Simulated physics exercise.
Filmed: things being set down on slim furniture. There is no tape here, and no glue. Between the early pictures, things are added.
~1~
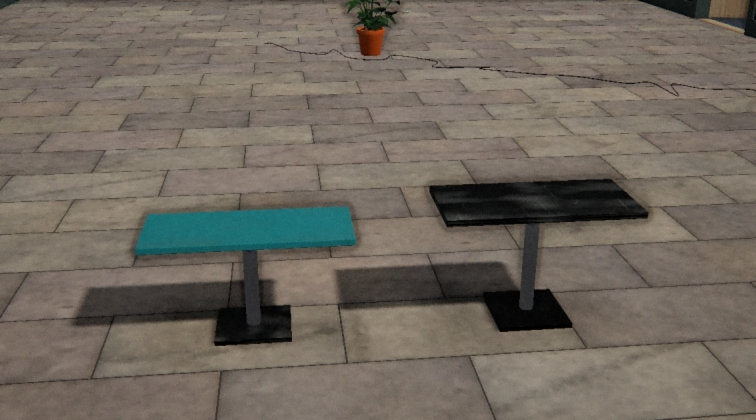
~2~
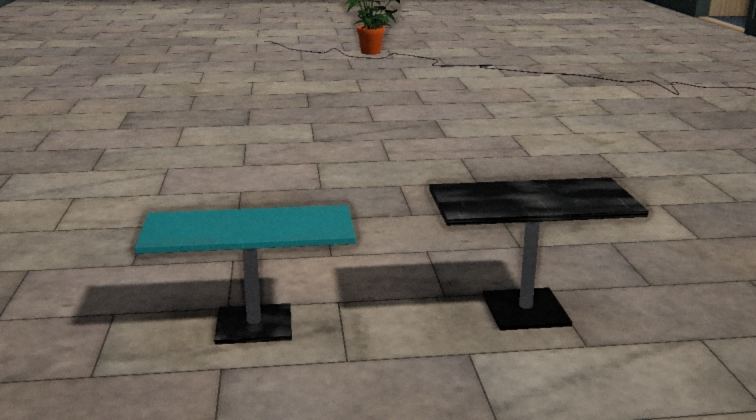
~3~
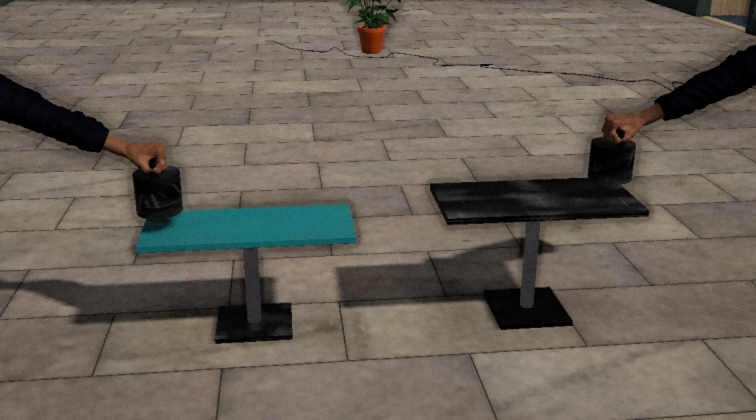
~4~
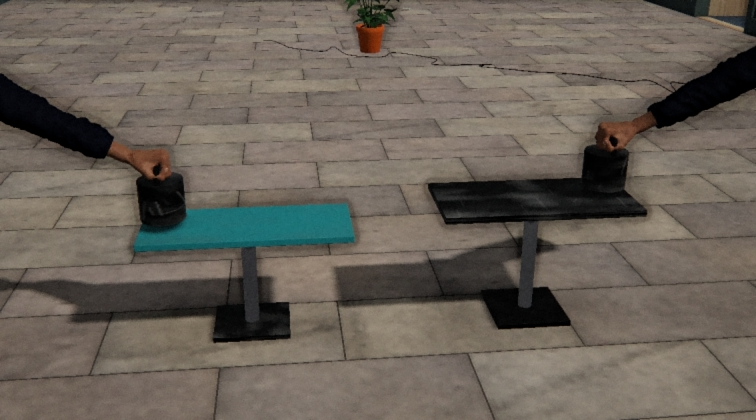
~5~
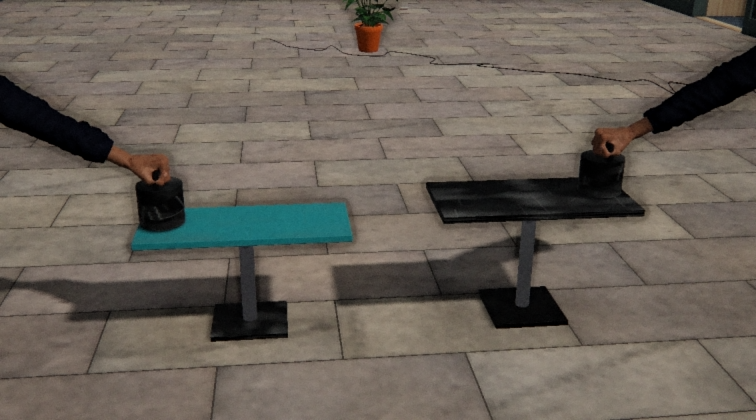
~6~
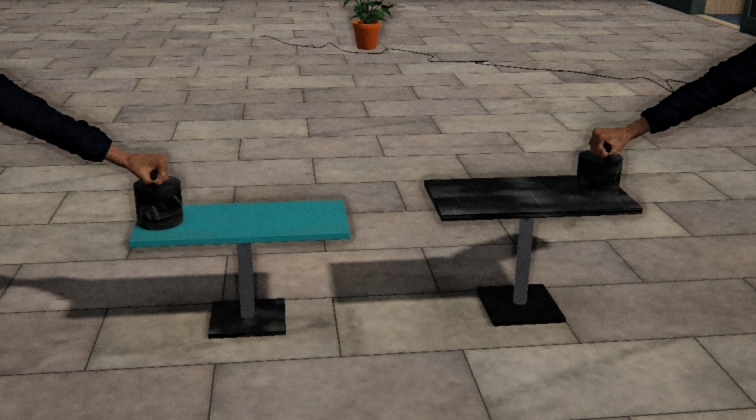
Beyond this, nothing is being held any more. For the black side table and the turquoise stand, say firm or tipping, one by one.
Black side table - tipping, turquoise stand - tipping.
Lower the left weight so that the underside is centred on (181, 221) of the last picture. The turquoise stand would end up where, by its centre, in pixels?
About (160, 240).
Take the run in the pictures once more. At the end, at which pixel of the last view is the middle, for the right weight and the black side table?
The right weight around (738, 278); the black side table around (661, 224).
Then, 0.38 s later than the last frame, black side table tilted by 12° near (555, 191); turquoise stand tilted by 20° near (201, 218).
Then, 0.56 s later than the last frame, black side table tilted by 37° near (603, 196); turquoise stand tilted by 60° near (136, 246).
Then, 0.68 s later than the last frame, black side table tilted by 64° near (643, 225); turquoise stand tilted by 61° near (115, 244).
When it is over, the black side table goes over, near (661, 224); the turquoise stand goes over, near (110, 247).
